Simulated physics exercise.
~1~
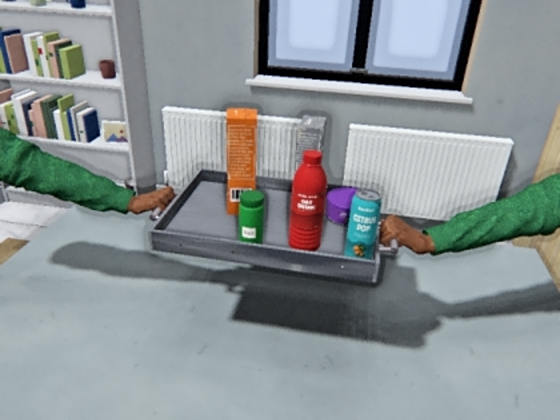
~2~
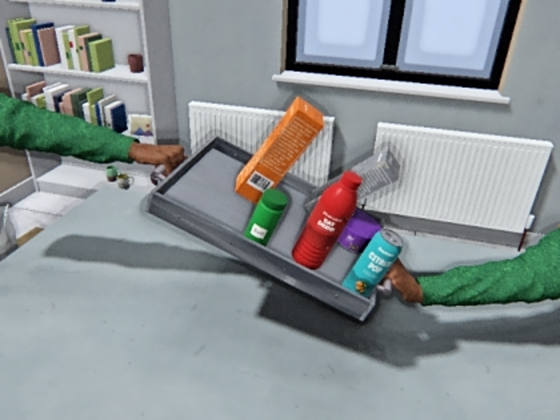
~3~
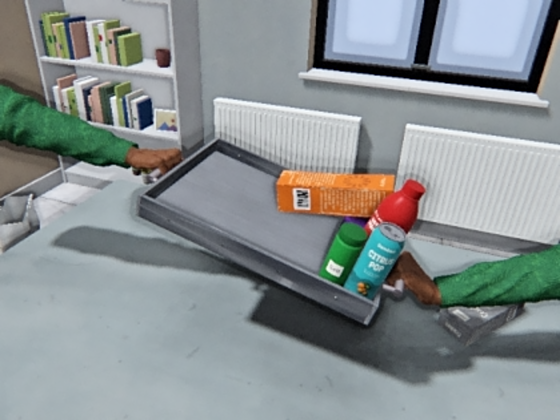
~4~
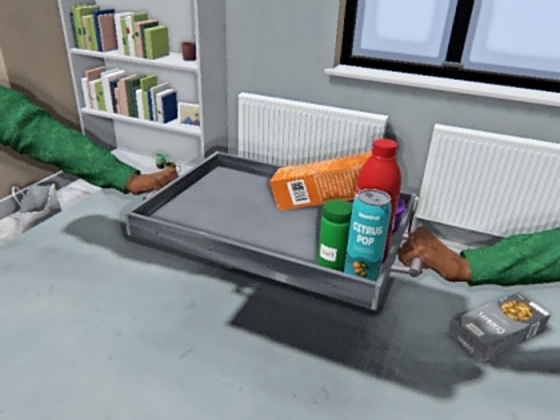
In this clip, two hands tilt a grey tray of containers down to the right and level it again; the orange carton topples and stays on its side on the tray, the grey carton falls off onto the table, and the red bottle and green shaker slide right but end upright.
